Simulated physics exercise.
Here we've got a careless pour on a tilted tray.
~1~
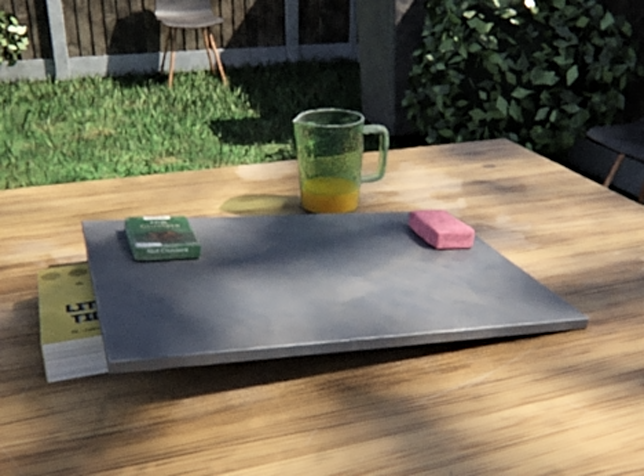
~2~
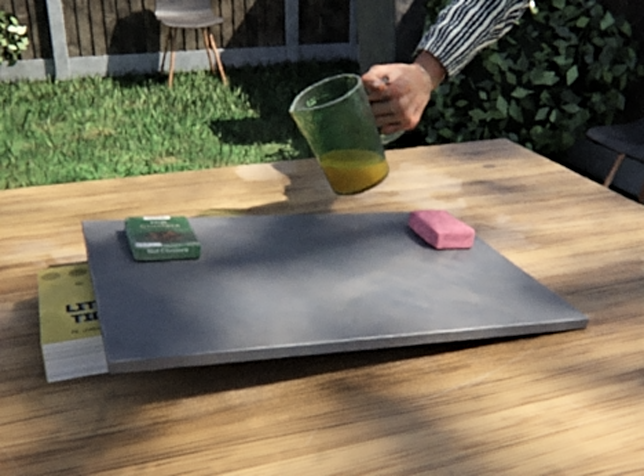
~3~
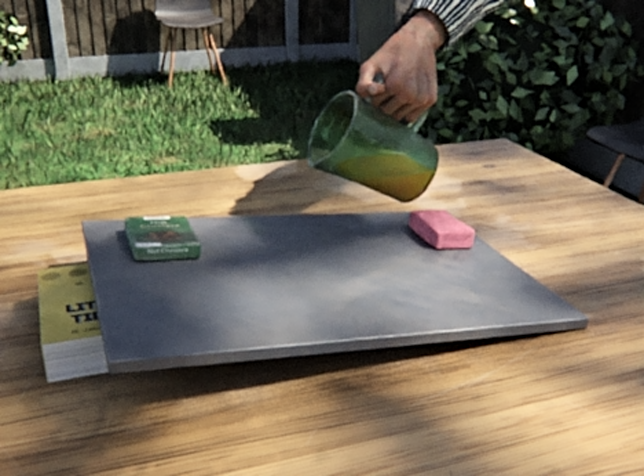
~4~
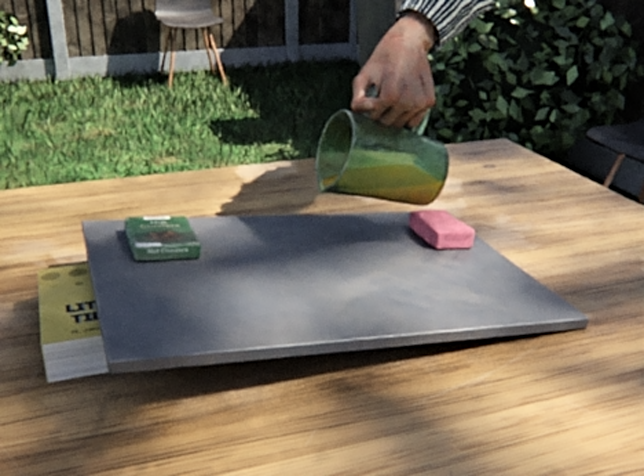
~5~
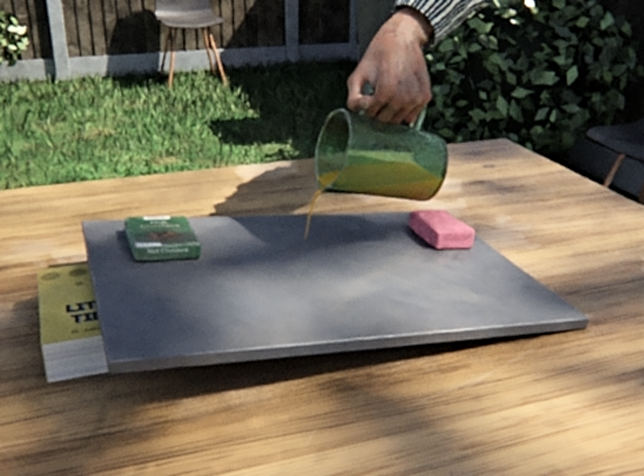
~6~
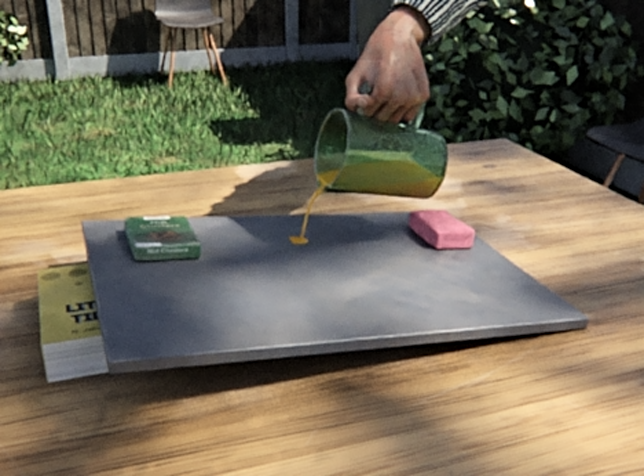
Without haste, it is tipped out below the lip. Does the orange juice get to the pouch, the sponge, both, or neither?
Pouch: Not reached; sponge: Reached.
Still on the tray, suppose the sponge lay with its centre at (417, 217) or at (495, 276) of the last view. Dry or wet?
Place one: It is overrun; place two: It is left alone.
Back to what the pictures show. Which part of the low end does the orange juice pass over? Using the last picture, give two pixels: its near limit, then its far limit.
The near limit is (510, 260) and the far limit is (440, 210).
A moment on, it runs down to the right; the pouch is untouched; the sponge is untouched.
Further on, it runs down to the right and off the end; the pouch is untouched; the sponge is reached.
When it is over, it runs down to the right and off the end; the pouch is untouched; the sponge is reached.
